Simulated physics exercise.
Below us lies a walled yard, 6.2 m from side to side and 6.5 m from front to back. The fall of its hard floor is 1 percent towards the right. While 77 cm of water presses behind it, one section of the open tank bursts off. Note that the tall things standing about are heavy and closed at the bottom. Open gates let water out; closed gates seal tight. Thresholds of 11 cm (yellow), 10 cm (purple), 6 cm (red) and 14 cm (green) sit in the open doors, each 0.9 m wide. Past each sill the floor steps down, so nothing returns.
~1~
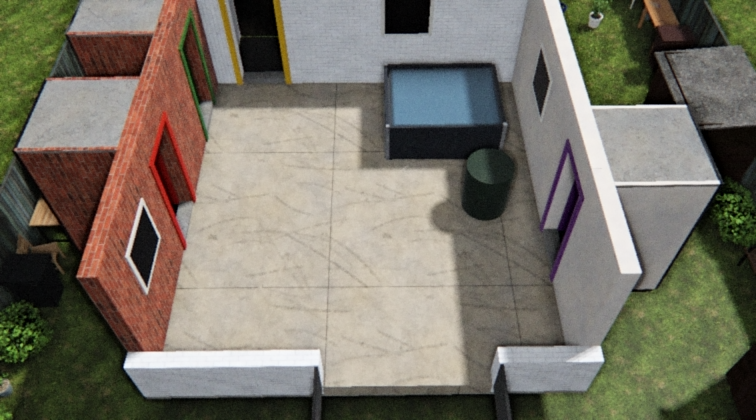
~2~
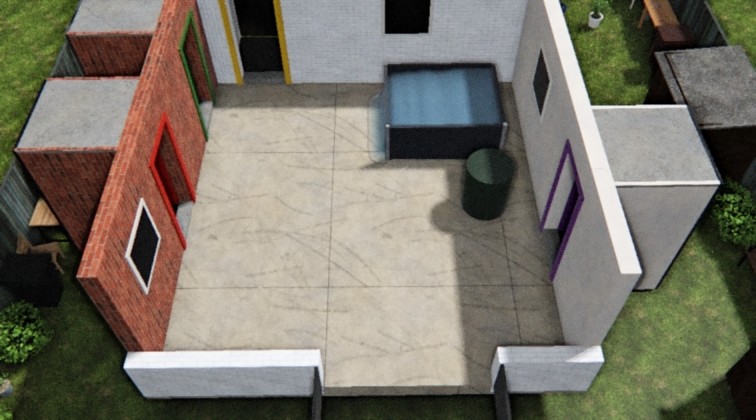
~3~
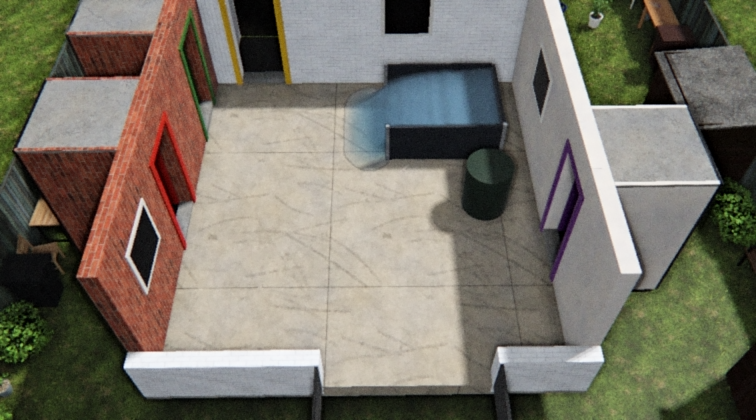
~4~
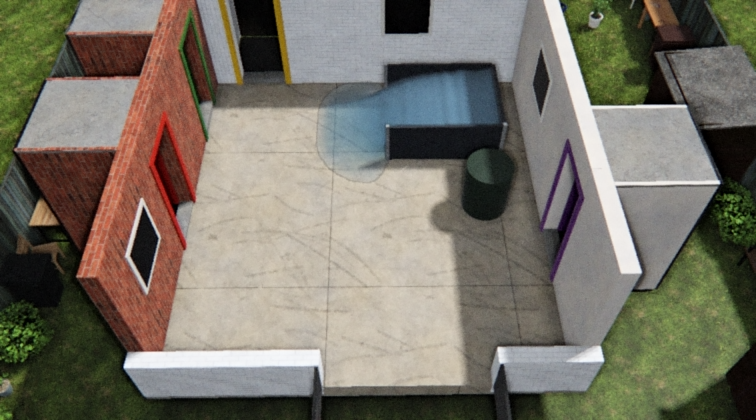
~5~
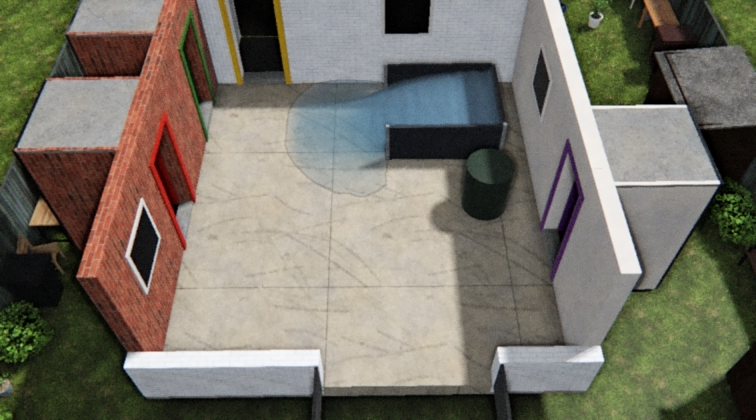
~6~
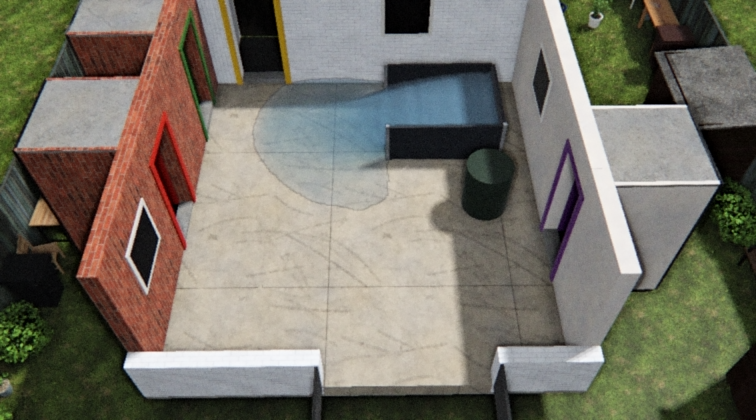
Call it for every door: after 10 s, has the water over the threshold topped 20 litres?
Yellow door topped, purple door not topped, red door topped, green door topped.
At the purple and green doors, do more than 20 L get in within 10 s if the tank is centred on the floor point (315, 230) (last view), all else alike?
Then: Purple under, green under.
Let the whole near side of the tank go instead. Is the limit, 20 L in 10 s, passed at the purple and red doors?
Outcome at purple: Not exceeded; outcome at red: Not exceeded.
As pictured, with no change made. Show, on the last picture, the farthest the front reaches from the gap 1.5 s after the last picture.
Point: Roughly (177, 289).
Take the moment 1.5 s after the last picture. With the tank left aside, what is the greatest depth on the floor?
Max around 44 cm.
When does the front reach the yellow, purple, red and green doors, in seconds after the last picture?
Arrival: Yellow 0.1 s, purple 6.0 s, red 0.9 s, green 0.2 s.
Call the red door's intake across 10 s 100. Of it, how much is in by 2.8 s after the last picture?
About 80%.
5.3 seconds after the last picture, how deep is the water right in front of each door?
Yellow 9 cm, purple 0 cm, red 6 cm, green 8 cm.
Then, 0.7 s after the last picture water covers 35 % of the floor and is deepest (42 cm) near (218, 88); yellow door 14 cm at the sill, 0 L in, purple door not reached, red door not reached, green door 25 cm at the sill, 36 L in.
Then, 1.5 s after the last picture water covers 40 % of the floor and is deepest (44 cm) near (218, 88); yellow door 16 cm at the sill, 4 L in, purple door not reached, red door 16 cm at the sill, 11 L in, green door 38 cm at the sill, 136 L in.
Then, 2.8 s after the last picture water covers 50 % of the floor and is deepest (24 cm) near (160, 373); yellow door 21 cm at the sill, 50 L in, purple door not reached, red door 12 cm at the sill, 51 L in, green door 23 cm at the sill, 256 L in.
Then, 5.3 s after the last picture water covers 75 % of the floor and is deepest (14 cm) near (196, 372); yellow door 9 cm at the sill, 90 L in, purple door not reached, red door 6 cm at the sill, 65 L in, green door 8 cm at the sill, 275 L in.
Then, 9.3 s after the last picture water covers 95 % of the floor and is deepest (13 cm) near (570, 368); yellow door 3 cm at the sill, 91 L in, purple door 11 cm at the sill, 0 L in, red door 3 cm at the sill, 65 L in, green door 2 cm at the sill, 275 L in.
